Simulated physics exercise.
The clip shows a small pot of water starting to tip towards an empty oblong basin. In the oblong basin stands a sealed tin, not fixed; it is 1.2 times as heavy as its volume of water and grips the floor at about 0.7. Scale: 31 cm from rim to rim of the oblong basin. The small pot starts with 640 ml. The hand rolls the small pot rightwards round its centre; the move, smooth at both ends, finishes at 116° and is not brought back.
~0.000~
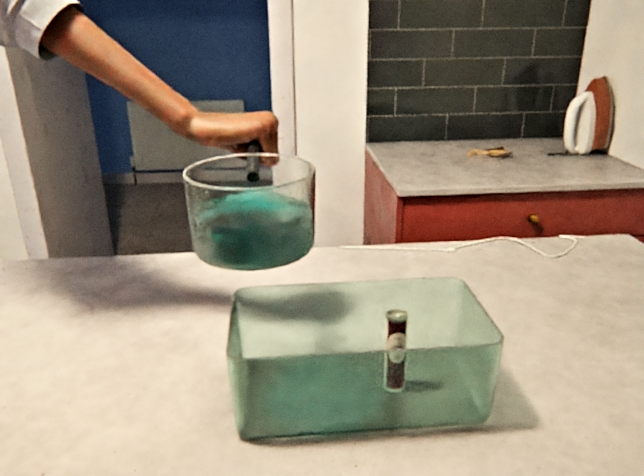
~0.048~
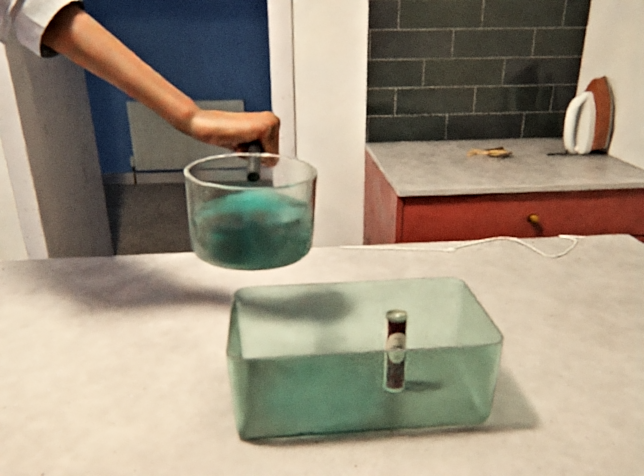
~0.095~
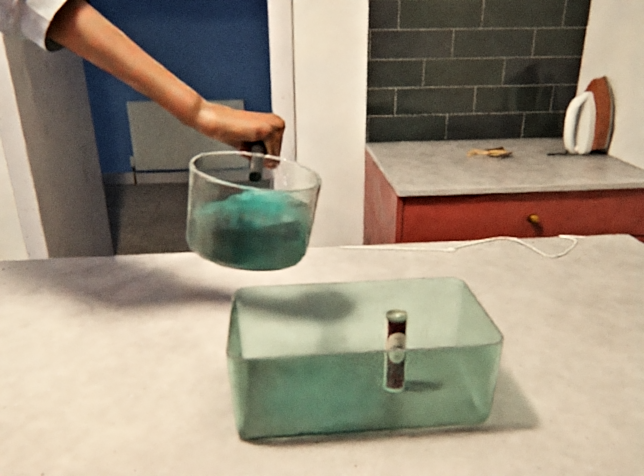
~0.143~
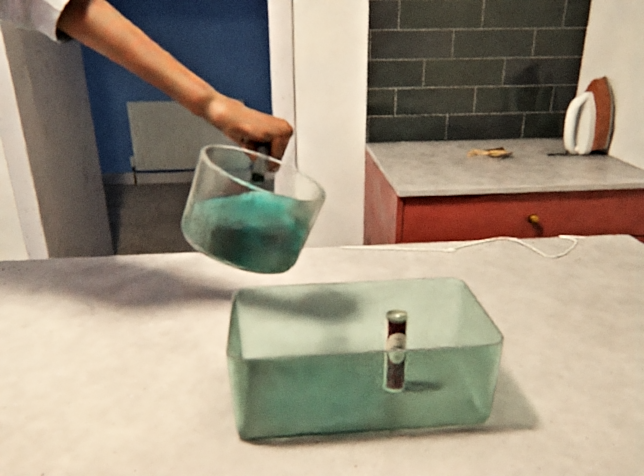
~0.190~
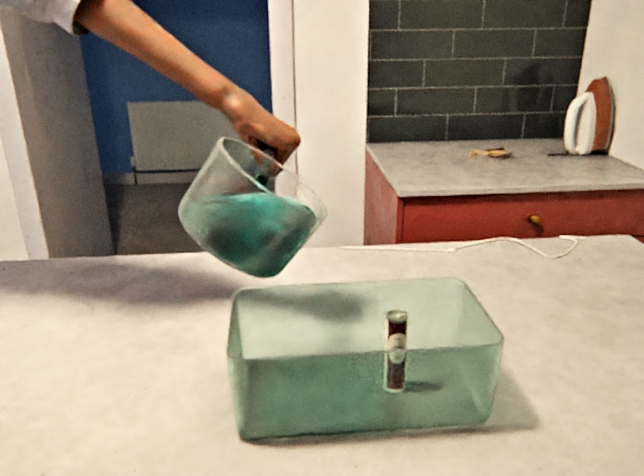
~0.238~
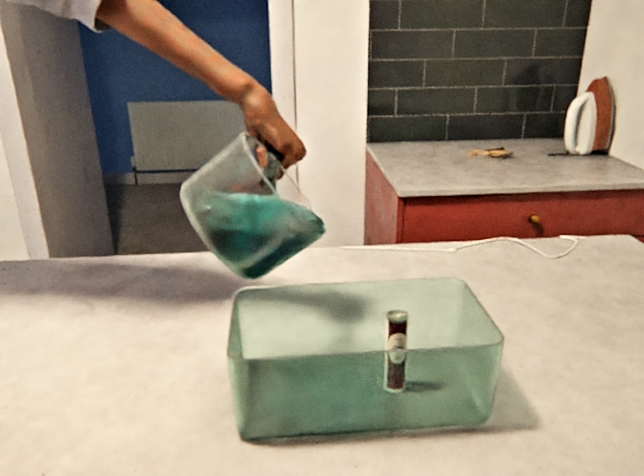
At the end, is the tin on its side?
The tin stays up.
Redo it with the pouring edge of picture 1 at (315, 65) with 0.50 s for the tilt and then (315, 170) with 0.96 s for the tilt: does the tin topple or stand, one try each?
First it topples; then it keeps standing.
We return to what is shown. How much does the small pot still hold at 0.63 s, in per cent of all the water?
About 4 per cent.
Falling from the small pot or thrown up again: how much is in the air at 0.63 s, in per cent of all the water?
Near 8 in a hundred.
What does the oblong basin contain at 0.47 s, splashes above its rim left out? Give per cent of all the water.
Near 38 in a hundred.
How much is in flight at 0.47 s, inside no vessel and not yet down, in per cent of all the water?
Near 40 in a hundred.
After 0.47 s the tilt is 115° and 23 per cent is still to pour; the tin stands where it began.
After 0.63 s the tilt is 116° and 4 per cent is still to pour; the tin stands where it began.
After 0.81 s the tilt is 116° and 0 per cent is still to pour; the tin stands where it began.
After 1.00 s the tilt is 116° and 0 per cent is still to pour; the tin stands where it began.
In the end the tin stands where it began.
